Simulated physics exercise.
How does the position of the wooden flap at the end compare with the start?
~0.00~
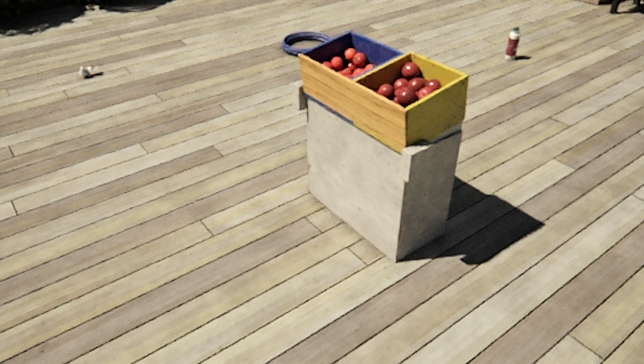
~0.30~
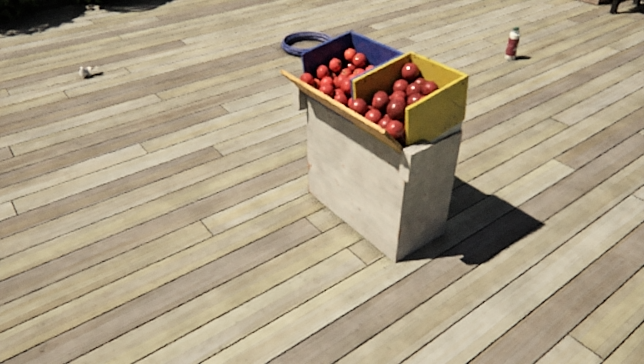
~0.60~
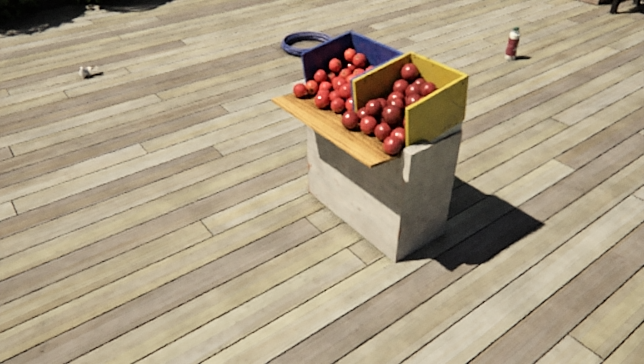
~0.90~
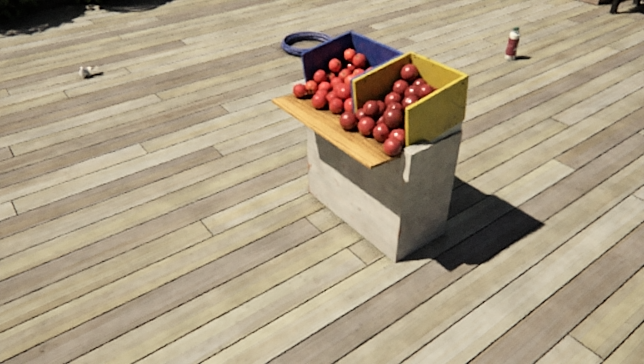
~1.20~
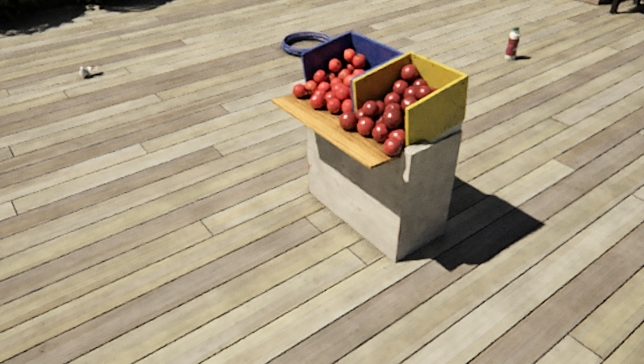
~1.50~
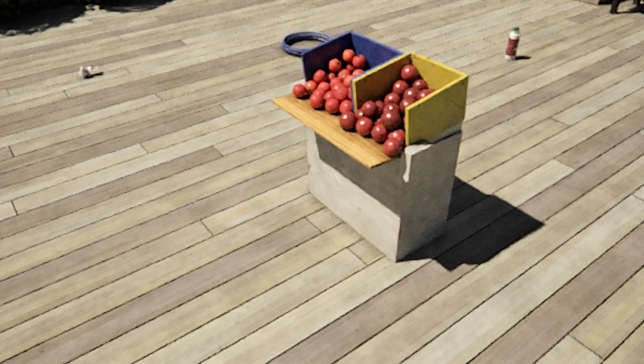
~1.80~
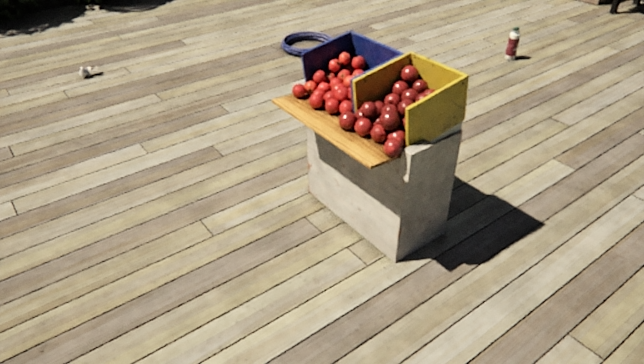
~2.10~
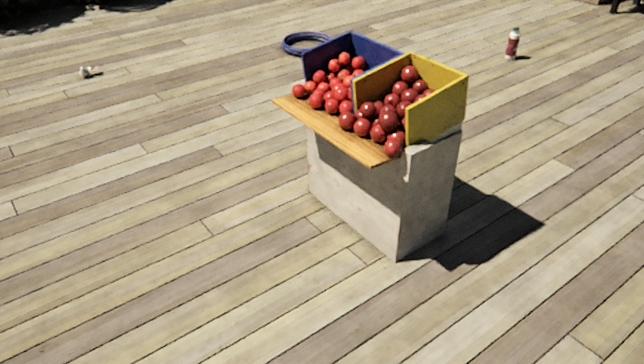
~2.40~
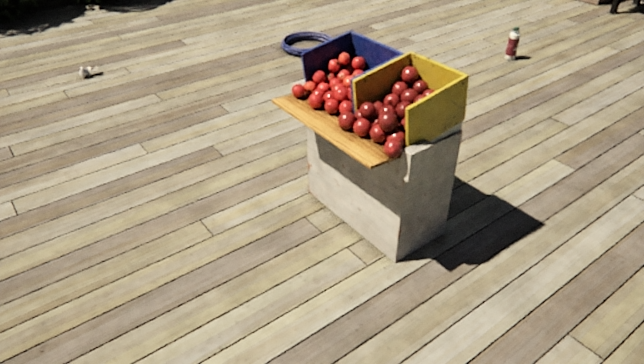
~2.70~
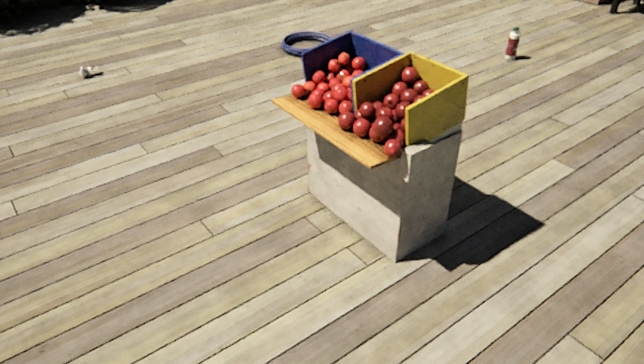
At the start the flap leans up across the front of the chutes, holding the apples in. By the end it has swung down and lies open on its side, with apples resting on it.
A wooden flap swung down from the front of the yellow and blue chutes on a stand, and the red apples behind it rolled forward. They settled in a spread across the open flap, with none seen on the deck.
